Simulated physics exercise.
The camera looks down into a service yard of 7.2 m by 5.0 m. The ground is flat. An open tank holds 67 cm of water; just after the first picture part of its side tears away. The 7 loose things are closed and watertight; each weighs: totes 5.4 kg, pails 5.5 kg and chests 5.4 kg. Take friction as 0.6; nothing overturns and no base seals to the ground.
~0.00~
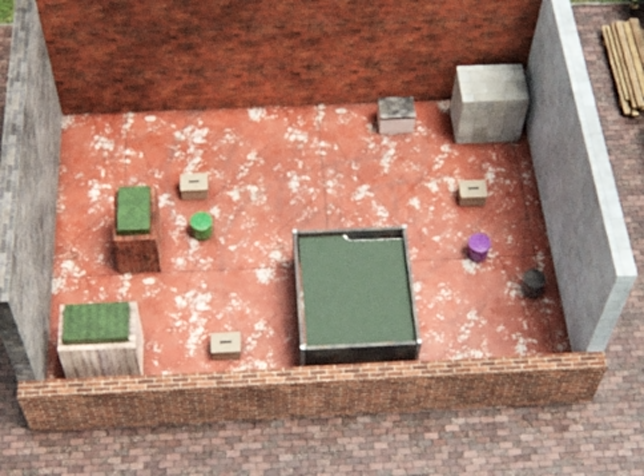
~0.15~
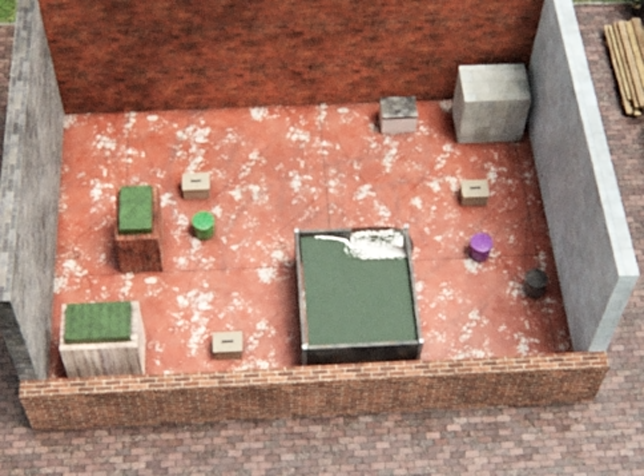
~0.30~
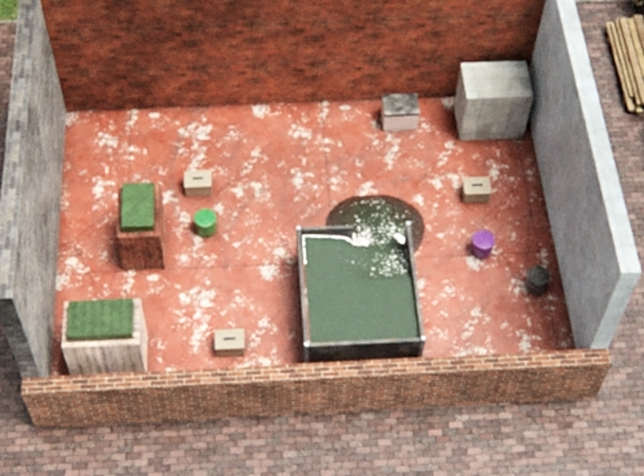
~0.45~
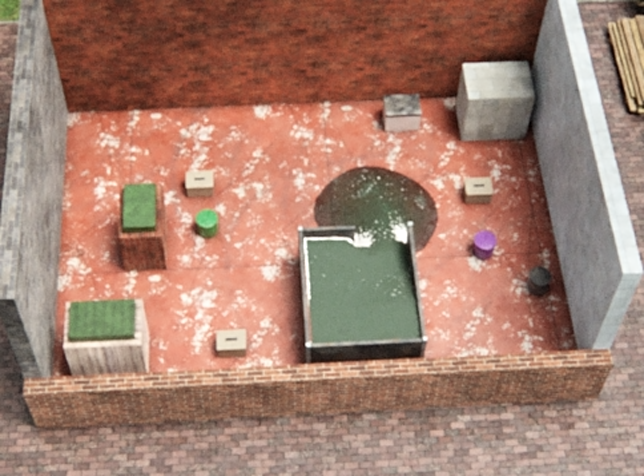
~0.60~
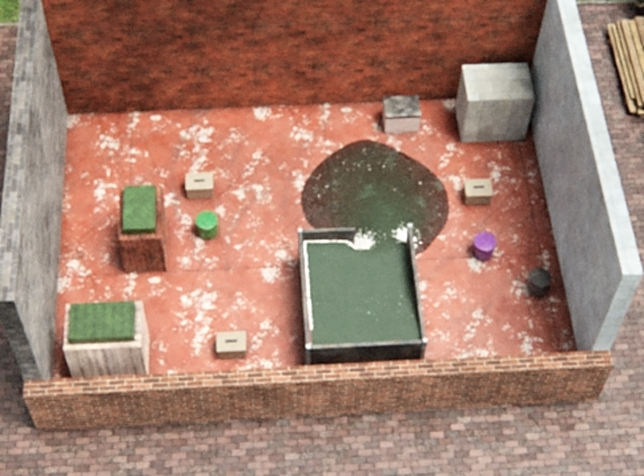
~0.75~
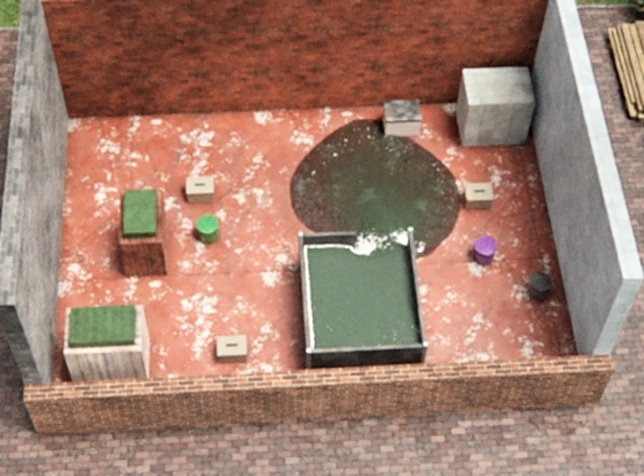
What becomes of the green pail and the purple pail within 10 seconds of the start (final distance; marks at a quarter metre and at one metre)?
Green pail barely shifts; purple pail holds its place.
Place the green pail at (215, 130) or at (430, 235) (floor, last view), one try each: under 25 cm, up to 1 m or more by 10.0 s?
In turn: It gets carried off; it slides a little.
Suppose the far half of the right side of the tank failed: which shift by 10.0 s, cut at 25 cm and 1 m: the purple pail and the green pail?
Then the purple pail ends far away, the green pail holds its place.
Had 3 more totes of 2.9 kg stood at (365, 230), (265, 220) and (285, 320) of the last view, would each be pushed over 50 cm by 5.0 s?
In turn: More, less, less.
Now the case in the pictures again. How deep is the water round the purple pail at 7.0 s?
About 3 cm.
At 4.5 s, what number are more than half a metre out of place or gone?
1 of them.
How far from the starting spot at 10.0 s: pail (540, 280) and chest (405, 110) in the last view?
In that order: 140 cm, 30 cm.
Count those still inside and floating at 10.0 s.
2 of them.
After 2.0 s the green pail is near (207, 224), 0.0 m from its start, aground; the purple pail is near (486, 246), 0.0 m from its start, aground; 1 afloat.
After 4.5 s the green pail is near (207, 224), 0.0 m from its start, aground; the purple pail is near (486, 246), 0.0 m from its start, aground; 1 afloat.
After 7.0 s the green pail is near (207, 224), 0.0 m from its start, aground; the purple pail is near (486, 246), 0.0 m from its start, aground; 1 afloat.
After 10.0 s the green pail is near (207, 224), 0.0 m from its start, aground; the purple pail is near (486, 246), 0.0 m from its start, aground; 2 afloat.
